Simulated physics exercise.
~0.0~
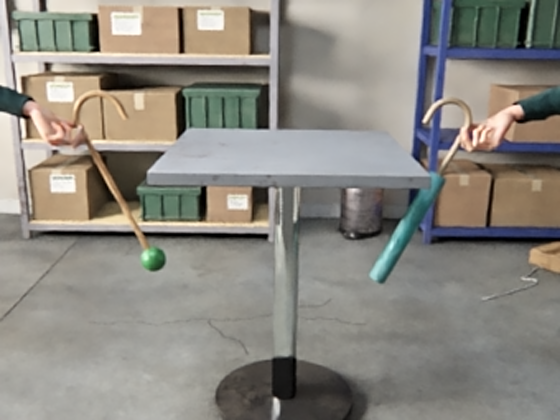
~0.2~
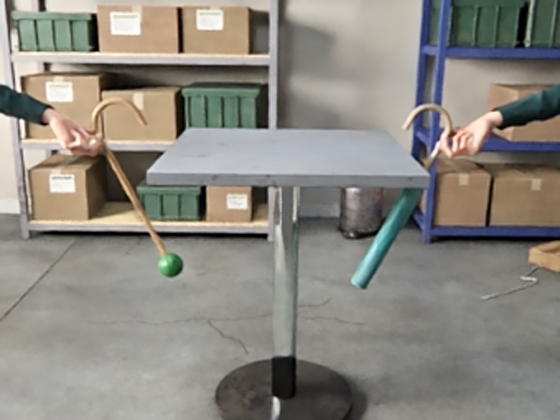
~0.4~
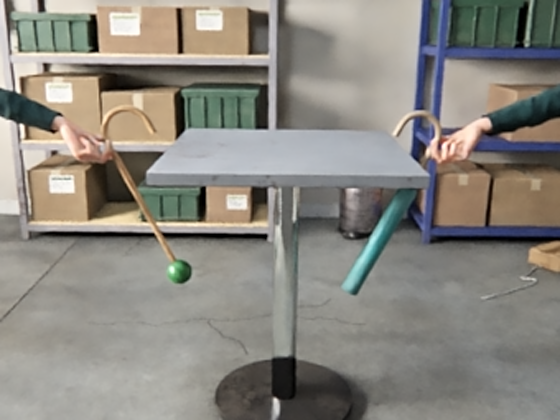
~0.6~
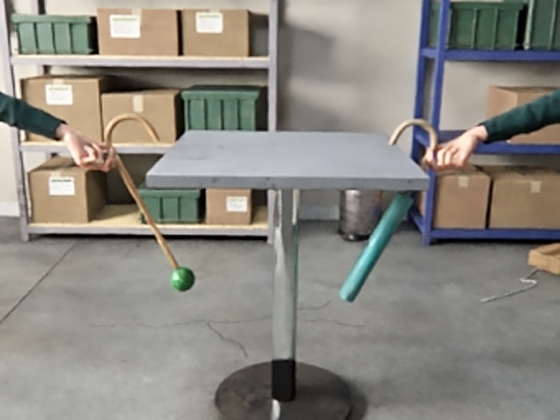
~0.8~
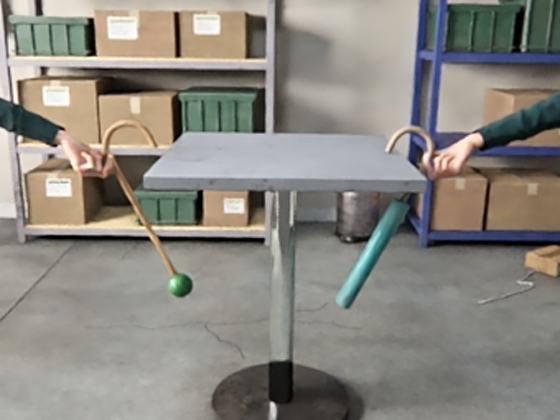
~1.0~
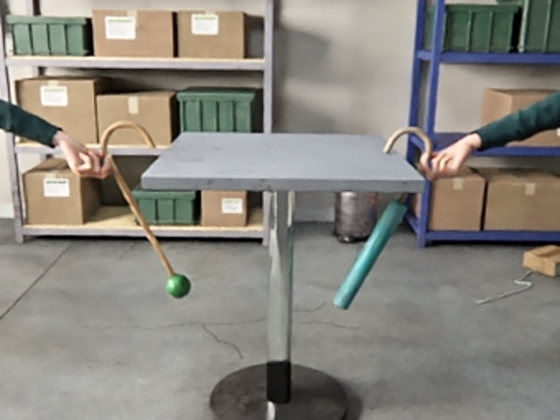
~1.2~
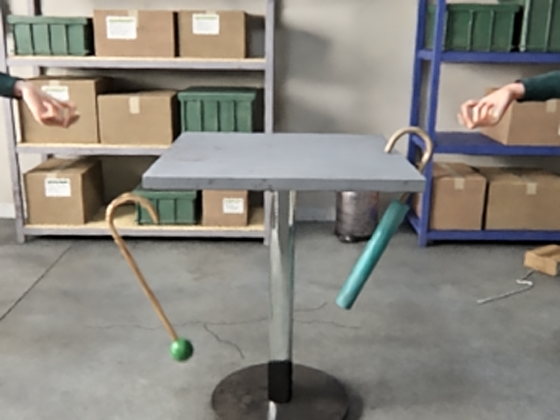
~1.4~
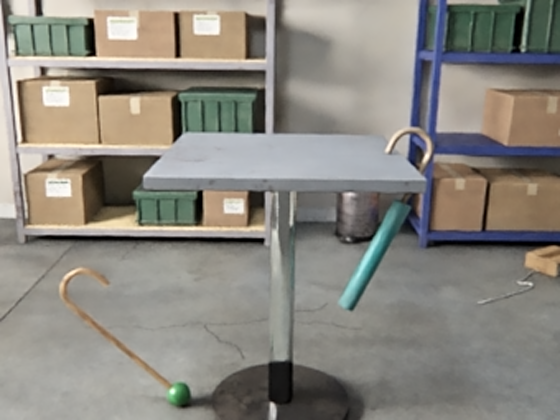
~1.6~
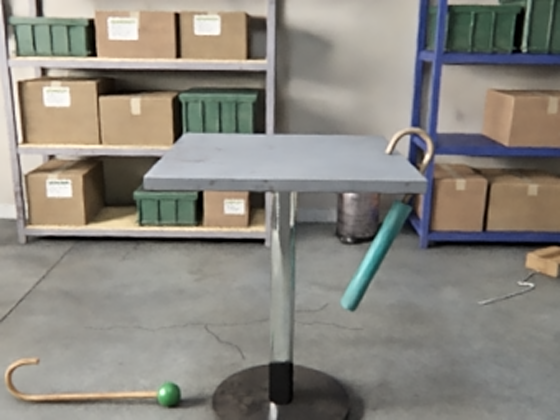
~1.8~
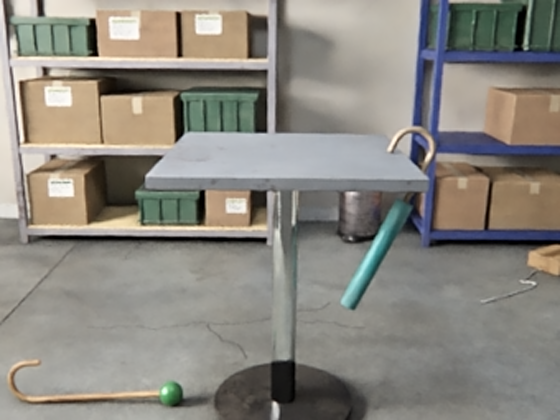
A crook-handled stick with a green ball at its lower end and a turquoise umbrella with a curved handle are carried in by two hands, one from each side of a grey table. The stick moves right and the umbrella left until their crooks are at opposite edges of the tabletop. Both hands let go and draw back. The stick drops straight away, its ball reaching the floor first, then tips over to the left. It ends lying flat on the floor, while the umbrella stays hooked on the right edge, hanging at a slant.
